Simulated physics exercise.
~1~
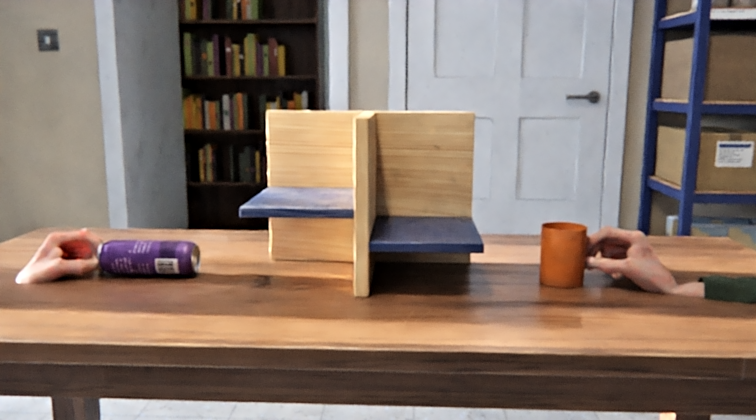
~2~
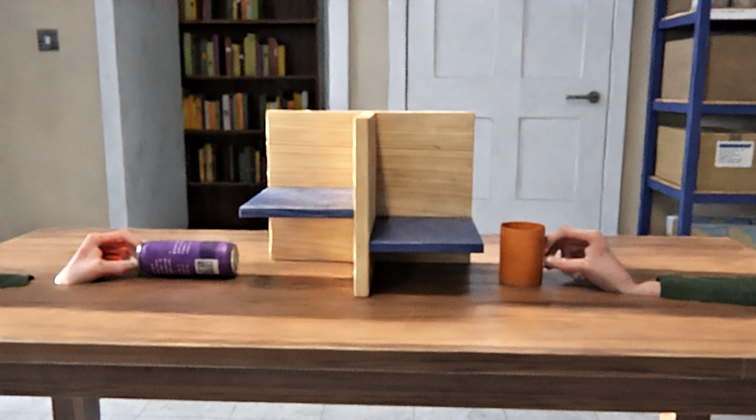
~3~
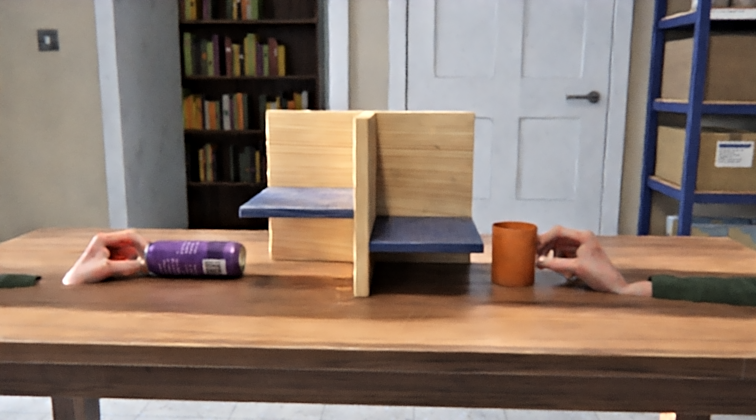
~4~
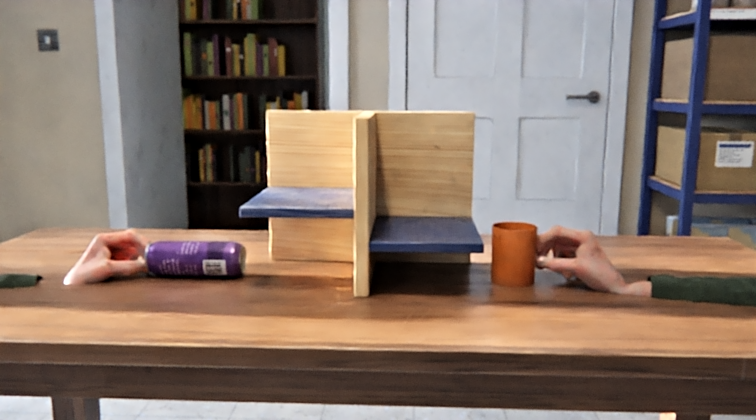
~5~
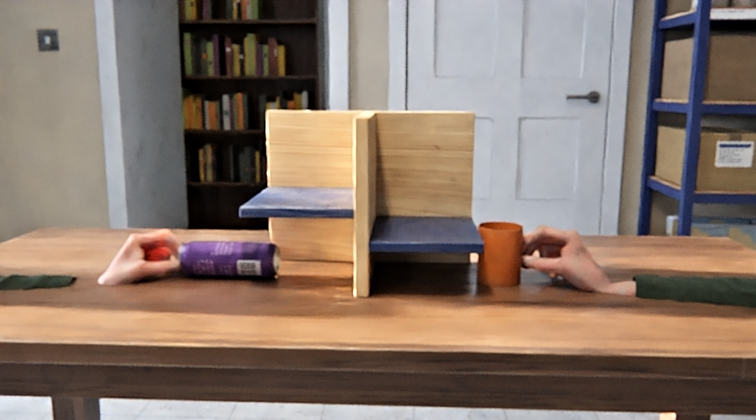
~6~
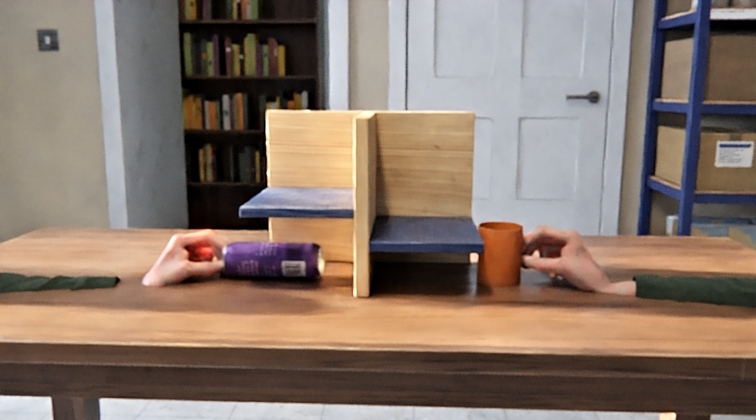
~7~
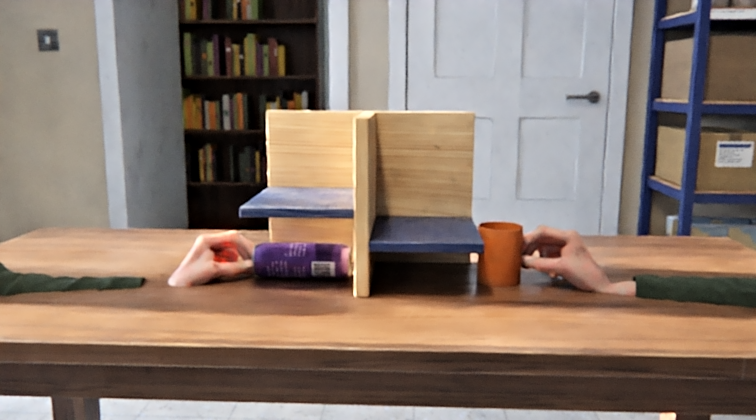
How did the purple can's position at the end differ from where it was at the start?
At the start the purple can lay out on the left part of the table, away from the stand. By the end it had moved right and was under the left blue shelf.
On a wooden table, two hands pushed a purple can lying on its side and an upright orange cup inward toward a stand with blue shelves; the can slid under the left shelf, while the cup stopped at the right shelf's edge.
